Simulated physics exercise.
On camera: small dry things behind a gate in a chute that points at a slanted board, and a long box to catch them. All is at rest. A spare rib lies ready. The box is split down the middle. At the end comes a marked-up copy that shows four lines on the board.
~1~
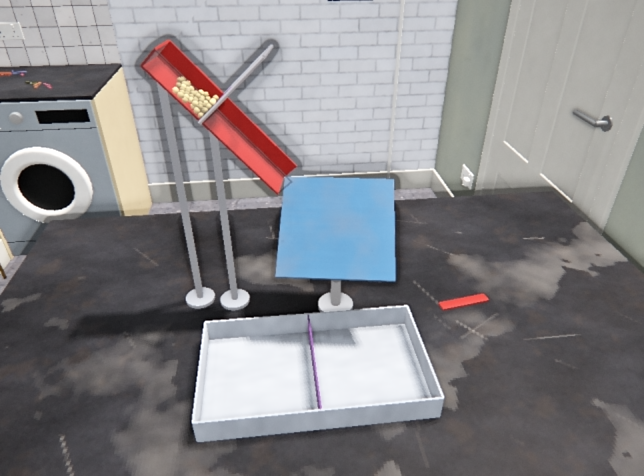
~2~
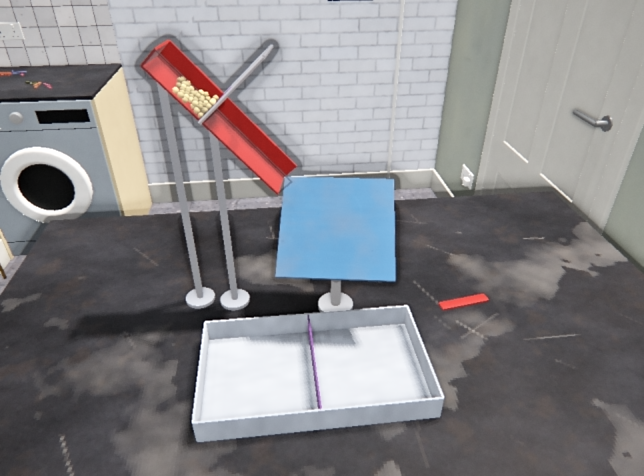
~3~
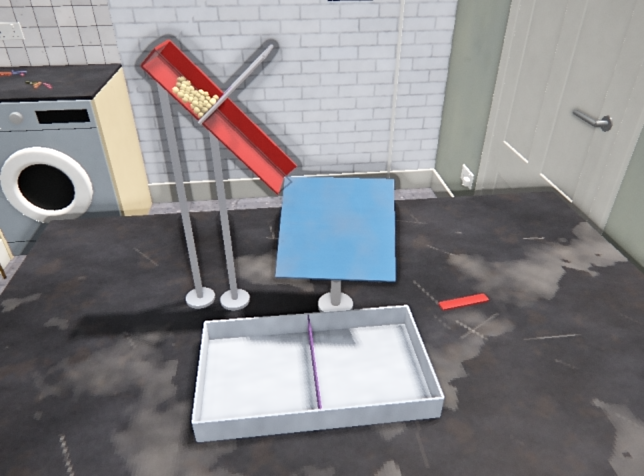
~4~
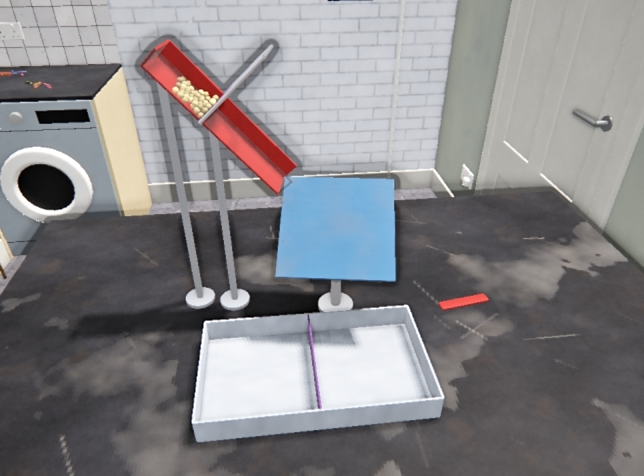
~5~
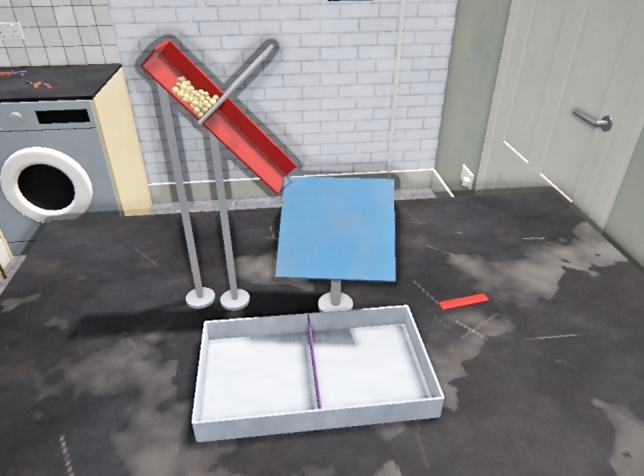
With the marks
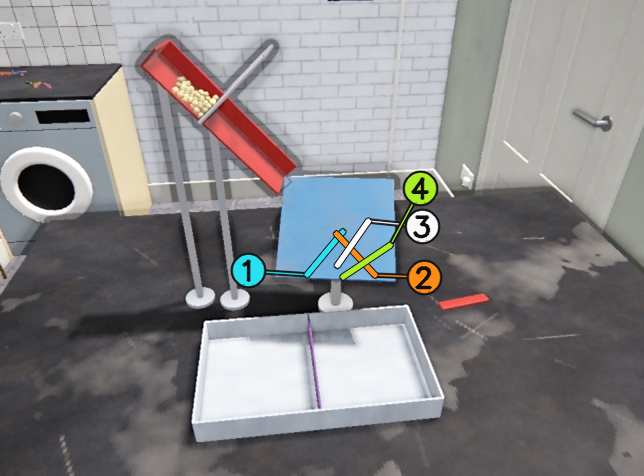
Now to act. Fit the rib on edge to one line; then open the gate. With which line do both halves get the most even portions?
Line 3.
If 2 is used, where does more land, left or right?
The right half.
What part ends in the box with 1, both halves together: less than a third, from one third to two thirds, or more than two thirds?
Line 1 gives more than two thirds.
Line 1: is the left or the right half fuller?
The left half.
On the marked copy, line 1 from (342, 231) to (307, 274); line 2 from (336, 233) to (375, 275); line 3 from (368, 220) to (337, 265); line 4 from (390, 245) to (342, 277).
With 1, of what is caught, the bulk in the left half, a small share in the right.
With 2, of what is caught, only a few in the left half, all but a few in the right.
With 3, of what is caught, close to a third in the left half, close to two thirds in the right.
With 4, of what is caught, a small share in the left half, all but a few in the right.
